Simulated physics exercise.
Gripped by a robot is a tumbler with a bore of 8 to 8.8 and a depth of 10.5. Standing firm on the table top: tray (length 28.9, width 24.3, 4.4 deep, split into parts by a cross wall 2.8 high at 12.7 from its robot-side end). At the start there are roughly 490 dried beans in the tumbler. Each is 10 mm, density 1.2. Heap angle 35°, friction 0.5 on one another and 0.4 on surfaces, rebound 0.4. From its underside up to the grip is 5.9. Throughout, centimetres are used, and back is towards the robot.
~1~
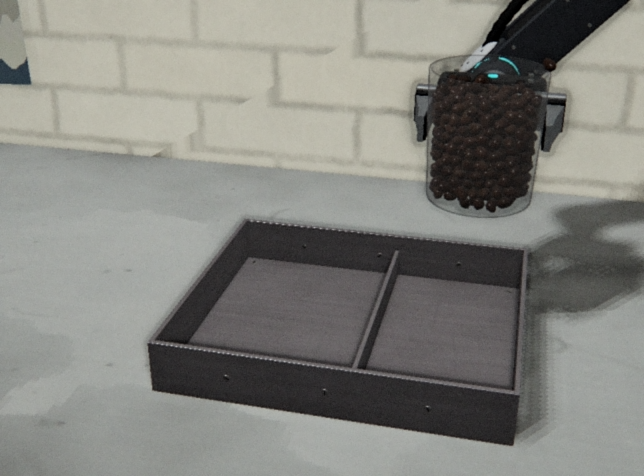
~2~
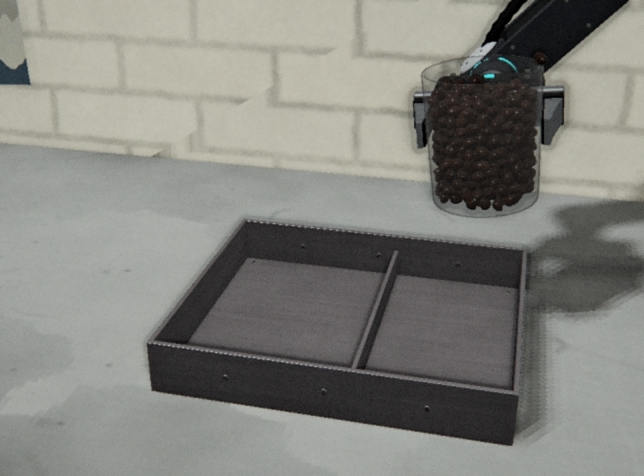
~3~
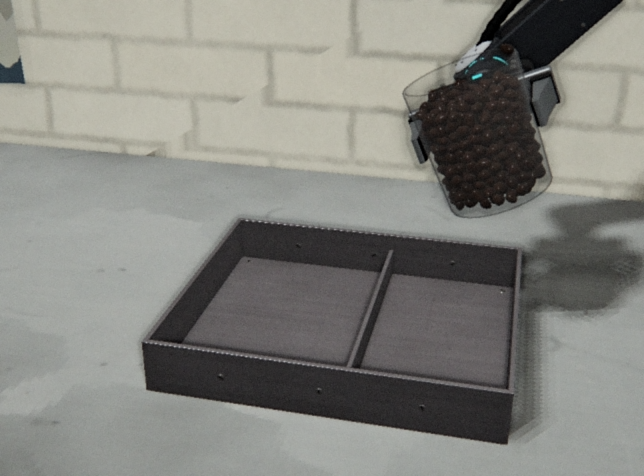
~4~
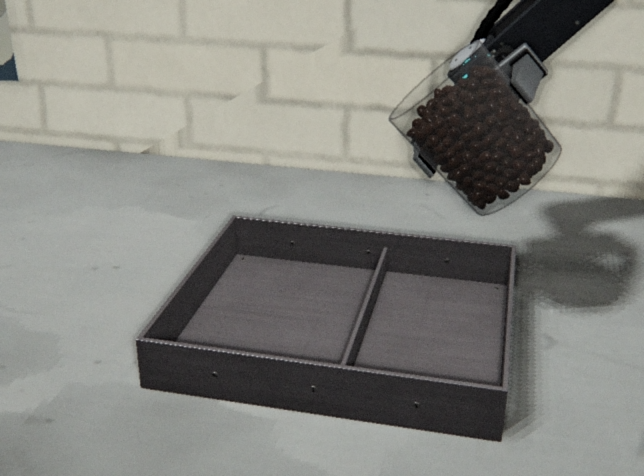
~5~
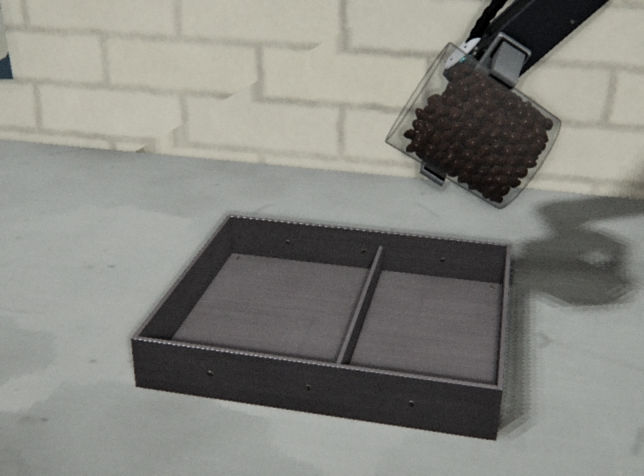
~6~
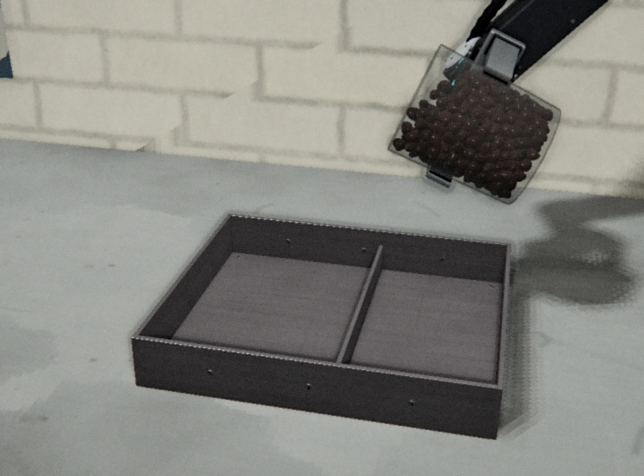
A clear tumbler packed with dark brown beans hangs in a black robot gripper at upper right, seen from slightly above against a cream brick wall. Below it, a dark grey open tray divided in two by a cross wall sits on a pale grey table. The arm holds the tumbler upright, then tilts it steadily leftward, slowing near the end, while the view shifts very slightly.
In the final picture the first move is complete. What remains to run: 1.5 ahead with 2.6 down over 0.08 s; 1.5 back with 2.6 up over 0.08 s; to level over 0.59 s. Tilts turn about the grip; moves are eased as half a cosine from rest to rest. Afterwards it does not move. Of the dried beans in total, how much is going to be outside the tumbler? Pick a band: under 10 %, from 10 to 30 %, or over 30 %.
Under 10 %.
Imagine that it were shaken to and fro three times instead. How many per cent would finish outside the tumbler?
Roughly 15 in a hundred.
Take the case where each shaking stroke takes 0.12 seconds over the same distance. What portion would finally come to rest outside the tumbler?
It would be some 0 %.
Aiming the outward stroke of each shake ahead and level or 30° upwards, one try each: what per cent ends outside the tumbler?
First try some 25 %, second try some 40 %.
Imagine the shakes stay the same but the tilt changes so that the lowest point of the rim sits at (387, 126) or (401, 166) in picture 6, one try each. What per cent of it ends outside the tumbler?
About 0 and 20 %.
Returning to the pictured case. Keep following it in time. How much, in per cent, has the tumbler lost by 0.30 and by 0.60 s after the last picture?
At the first time about 5 per cent, at the second about 5 per cent.
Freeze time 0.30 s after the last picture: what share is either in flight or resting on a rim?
About 3 per cent.
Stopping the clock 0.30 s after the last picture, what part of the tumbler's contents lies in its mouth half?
Near 45 %.
Then, 0.30 s after the last picture, tilted 58° forward, highest piece 23 above the table; 463 in the tumbler, 10 in the far-side part, 1 in the robot-side part, 15 in flight or on a rim.
Then, 0.60 s after the last picture, tilted 10° forward, highest piece 25 above the table; 461 in the tumbler, 26 in the far-side part, 1 in the robot-side part, 1 in flight or on a rim.
Then, 0.95 s after the last picture, level, highest piece 25 above the table; 461 in the tumbler, 26 in the far-side part, 2 in the robot-side part.
Then, 2.00 s after the last picture, level, highest piece 25 above the table; 461 in the tumbler, 26 in the far-side part, 2 in the robot-side part.
Final count, 461 in the tumbler, 26 in the far-side part, 2 in the robot-side part. That is 6 % outside the tumbler.
